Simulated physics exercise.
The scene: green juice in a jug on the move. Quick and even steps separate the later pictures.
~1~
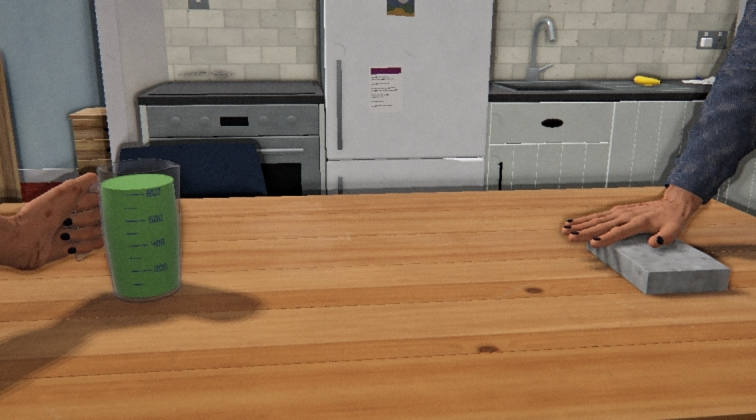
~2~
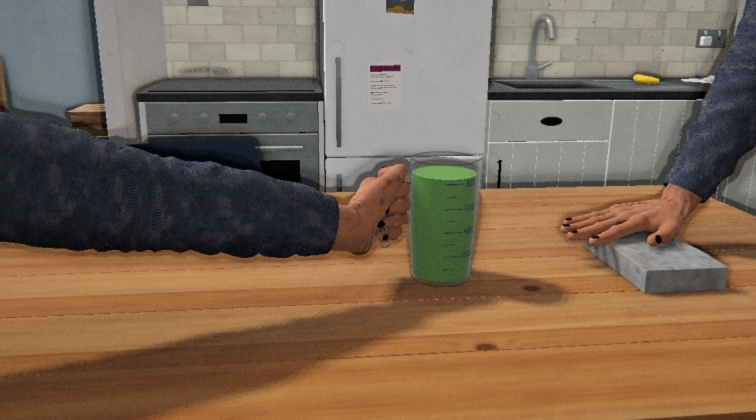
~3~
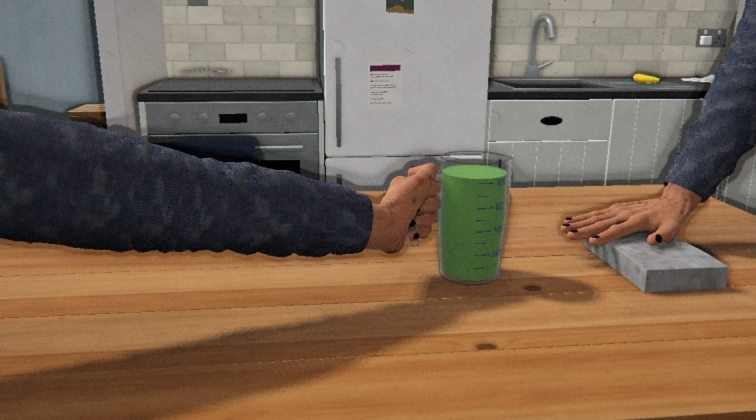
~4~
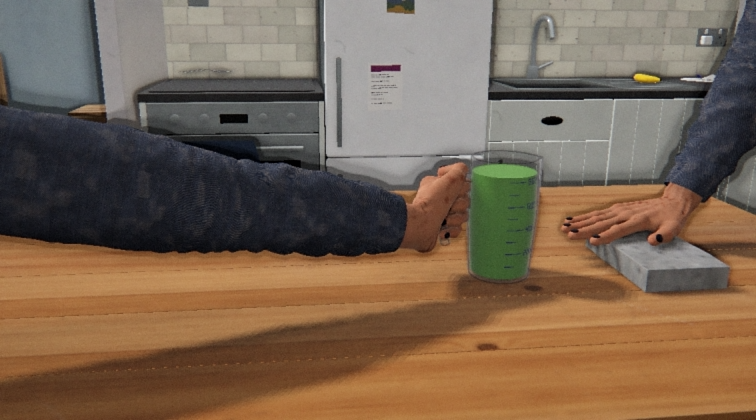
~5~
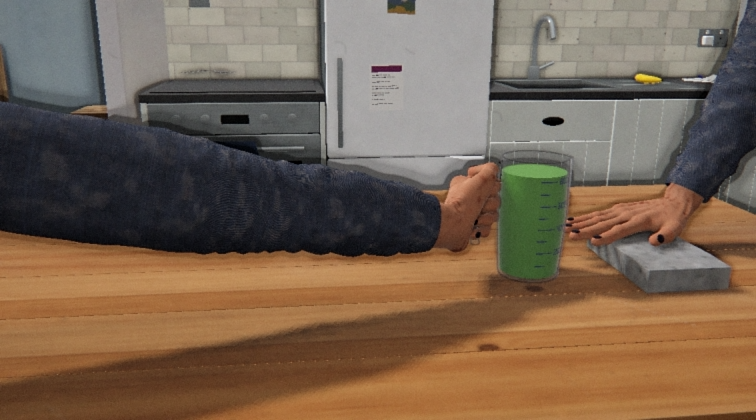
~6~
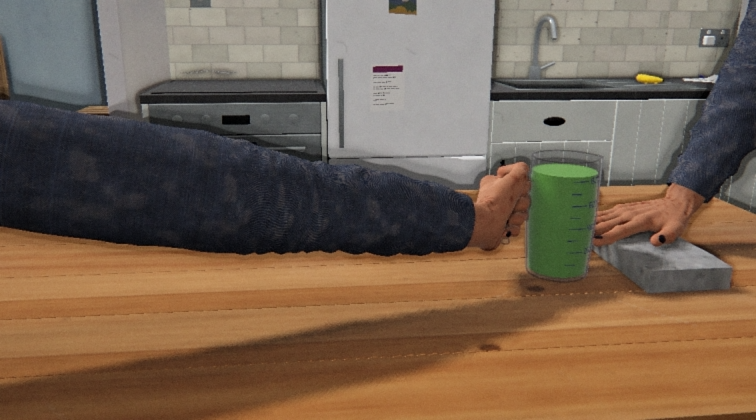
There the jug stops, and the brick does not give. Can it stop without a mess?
It ends up with a mess.
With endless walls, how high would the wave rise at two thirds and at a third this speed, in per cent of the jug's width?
Roughly 30 and 15 percent.
Shortly, the jug meets the brick.
Then, the green juice surges up the wall; it has lost some.
At the finish, the jug stands at the brick; it has lost some.
